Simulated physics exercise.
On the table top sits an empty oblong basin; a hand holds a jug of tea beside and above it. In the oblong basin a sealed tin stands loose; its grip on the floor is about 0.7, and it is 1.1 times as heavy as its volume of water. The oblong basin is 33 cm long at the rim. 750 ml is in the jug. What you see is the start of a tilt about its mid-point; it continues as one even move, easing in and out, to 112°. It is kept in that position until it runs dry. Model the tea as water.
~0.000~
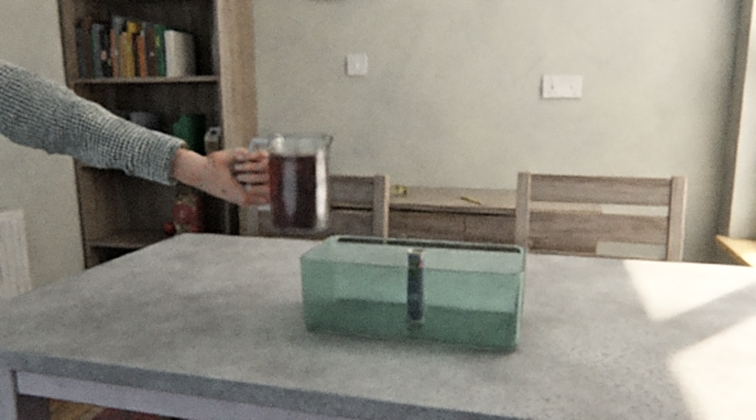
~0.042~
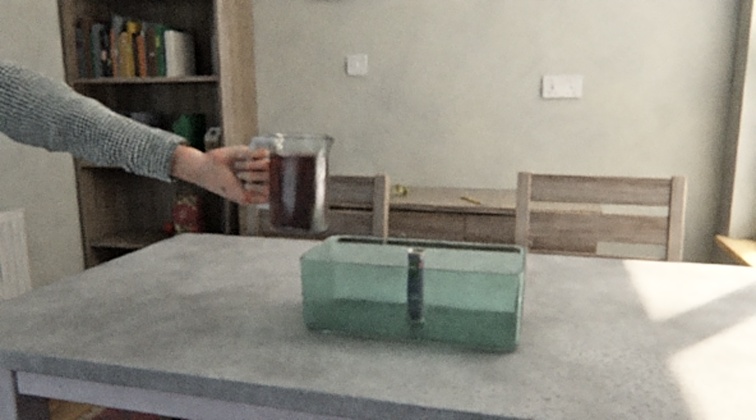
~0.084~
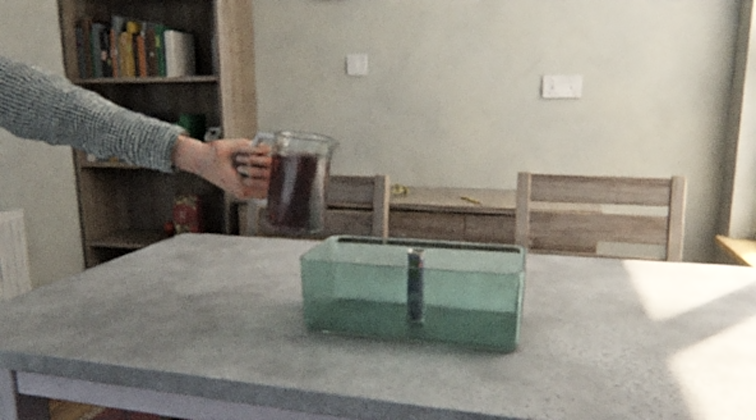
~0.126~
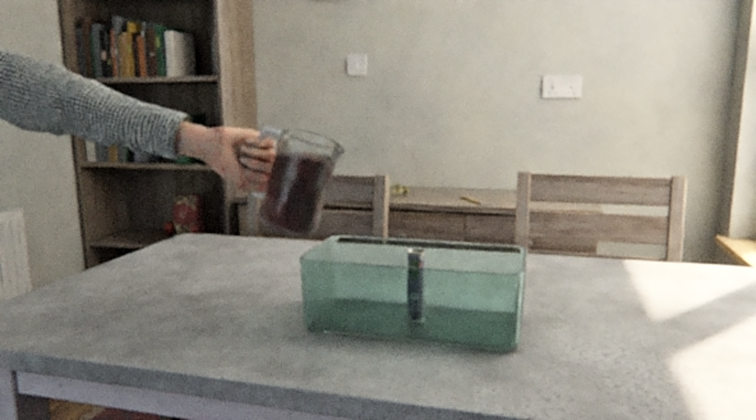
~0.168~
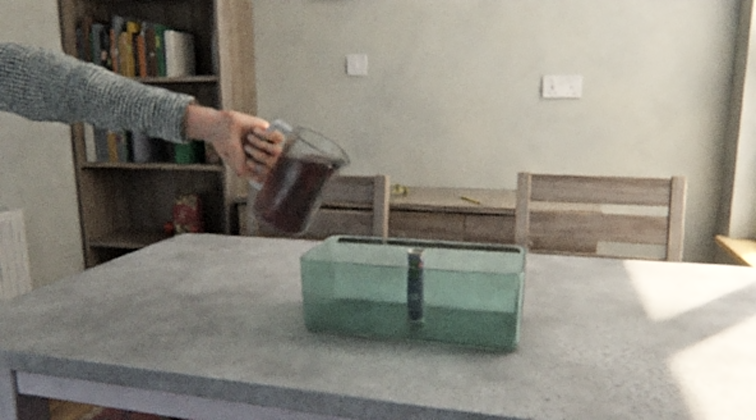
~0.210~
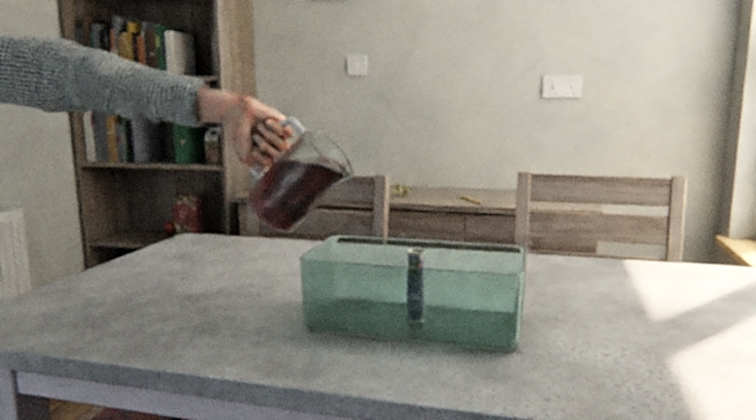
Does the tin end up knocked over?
No.
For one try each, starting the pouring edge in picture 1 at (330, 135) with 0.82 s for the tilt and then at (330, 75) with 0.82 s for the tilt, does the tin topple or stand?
Try 1: Still standing; try 2: Tipped over.
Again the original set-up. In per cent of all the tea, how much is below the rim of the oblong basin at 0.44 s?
The basin holds roughly 22 in a hundred parts at that moment.
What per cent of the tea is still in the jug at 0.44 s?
About 62 per cent.
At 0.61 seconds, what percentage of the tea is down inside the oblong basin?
66 per cent or thereabouts.
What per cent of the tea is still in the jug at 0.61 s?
Around 20 in a hundred is still there.
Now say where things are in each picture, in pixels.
It leans 0°; its right rim is at (332, 137); the tea meets the walls at (275, 154) and (325, 155); the oblong basin's rim runs from (316, 248) to (525, 261); the tin's top is at (416, 255), in the first frame.
It leans 2°; its right rim is at (334, 138); the tea meets the walls at (276, 154) and (327, 156), in the second frame.
It leans 8°; its right rim is at (338, 143); the tea meets the walls at (278, 152) and (329, 157), in the third frame.
It leans 18°; its right rim is at (344, 151); the tea meets the walls at (277, 167) and (333, 159), in the fourth frame.
It leans 31°; its right rim is at (350, 162); the tea meets the walls at (270, 178) and (340, 164), in the fifth frame.
It leans 45°; its right rim is at (353, 177); the tea meets the walls at (262, 179) and (348, 170), in the sixth frame.
Then, 0.44 s in, the tilt is 110° and 63 per cent is still to pour; the tin stands where it began.
Then, 0.61 s in, the tilt is 112° and 20 per cent is still to pour; the tin stands where it began.
Then, 0.79 s in, the tilt is 112° and 4 per cent is still to pour; the tin stands where it began.
Then, 0.98 s in, the tilt is 112° and 0 per cent is still to pour; the tin stands where it began.
Finally, the tin stands where it began.
